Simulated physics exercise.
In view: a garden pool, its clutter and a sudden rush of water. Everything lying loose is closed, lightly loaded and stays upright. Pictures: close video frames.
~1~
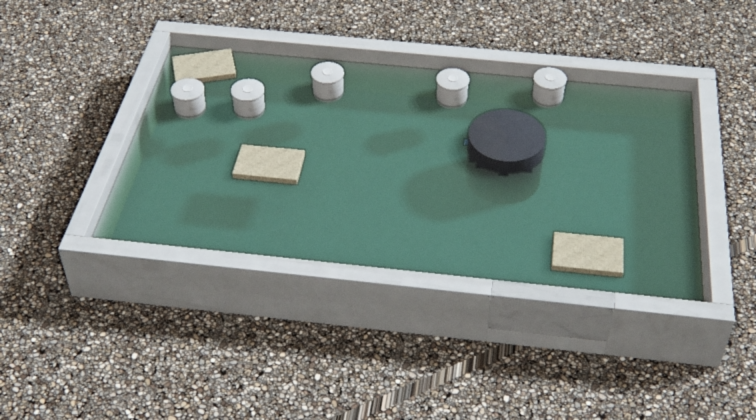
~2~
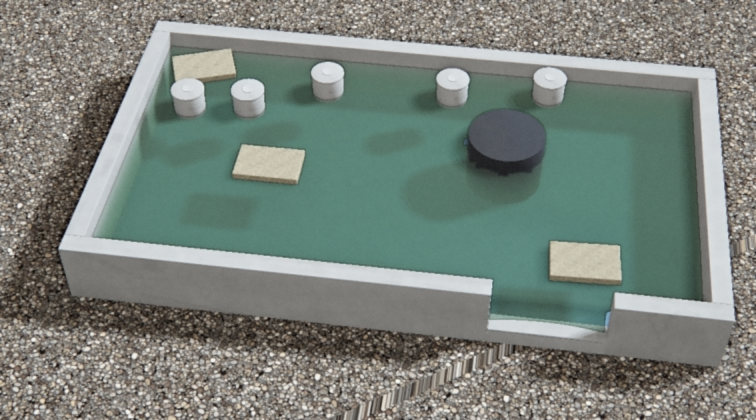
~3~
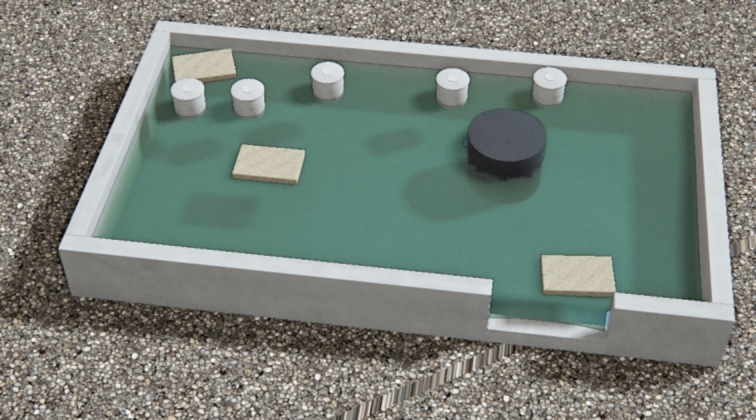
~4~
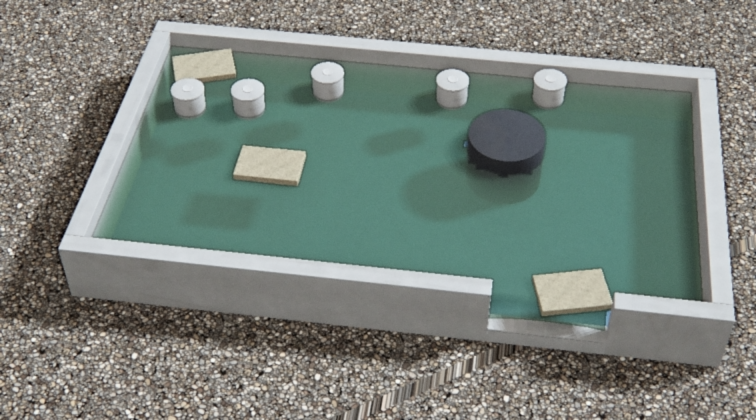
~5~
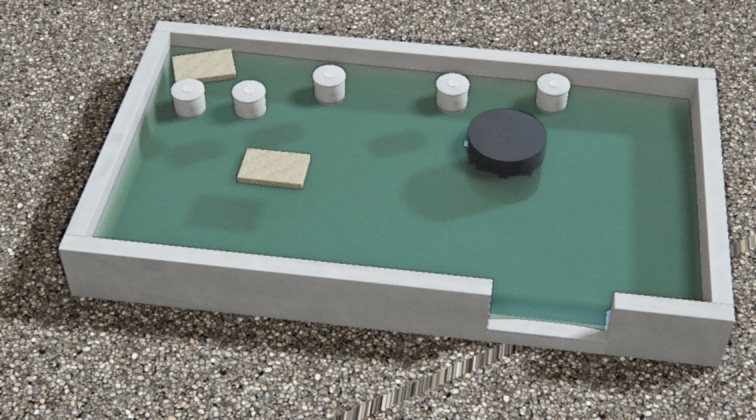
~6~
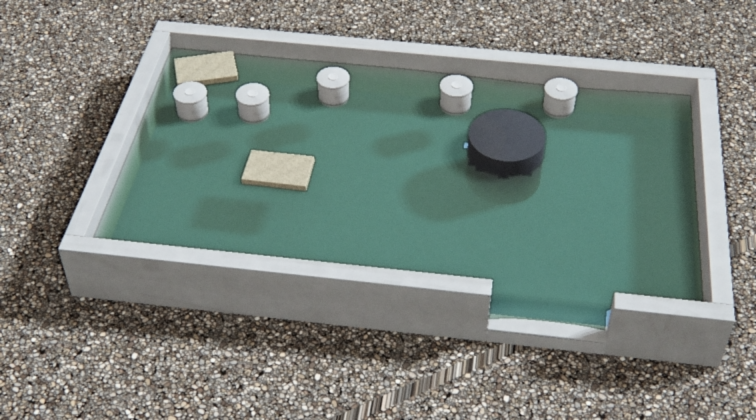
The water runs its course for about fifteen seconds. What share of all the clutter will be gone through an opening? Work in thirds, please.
What's gone ends up smaller than a third of the lot.
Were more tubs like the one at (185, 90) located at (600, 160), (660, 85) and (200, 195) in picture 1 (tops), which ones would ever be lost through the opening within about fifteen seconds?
Outcome for each, listed in order: Leaves, does not leave, does not leave.
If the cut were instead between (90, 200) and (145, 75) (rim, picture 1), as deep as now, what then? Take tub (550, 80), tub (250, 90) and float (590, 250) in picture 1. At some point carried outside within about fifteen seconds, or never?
The three come to no escape, escape and no escape, in that order.
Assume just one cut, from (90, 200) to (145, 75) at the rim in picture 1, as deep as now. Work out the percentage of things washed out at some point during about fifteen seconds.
About 60 %.
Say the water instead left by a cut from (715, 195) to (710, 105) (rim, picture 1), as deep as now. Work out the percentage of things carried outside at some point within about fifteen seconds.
It works out at 40 percent.
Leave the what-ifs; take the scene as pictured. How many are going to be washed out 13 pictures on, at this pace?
Tally: 1.
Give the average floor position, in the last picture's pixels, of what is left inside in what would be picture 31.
The average lies close to (373, 155).
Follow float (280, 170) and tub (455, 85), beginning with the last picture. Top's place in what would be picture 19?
My guess is close to (318, 189), then close to (507, 94).
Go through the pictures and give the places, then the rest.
In the first frame, a tub at (550, 78), afloat; a float at (269, 162) floats; 0 of 8 have shifted.
In the second frame, a tub at (550, 78) floats; a float at (269, 162), afloat; 0 of 8 have shifted.
In the third frame, a tub at (550, 78), afloat; a float at (269, 162), afloat; 1 of 8 have shifted.
In the fourth frame, a tub at (550, 80), afloat; a float at (270, 163), afloat; 1 of 8 have shifted.
In the fifth frame, a tub at (554, 84), afloat, close to its start; a float at (274, 166), afloat, close to its start; 1 of 8 have shifted.
In the sixth frame, a tub at (561, 89) floats, close to its start; a float at (278, 168) floats, close to its start; 3 of 8 have shifted.
A moment on, 1 of 8 are out; 7 afloat.
Next, 1 of 8 are out; 7 afloat.
Later, 1 of 8 are out; 7 afloat.
In the end, 1 of 8 are out; 7 afloat.
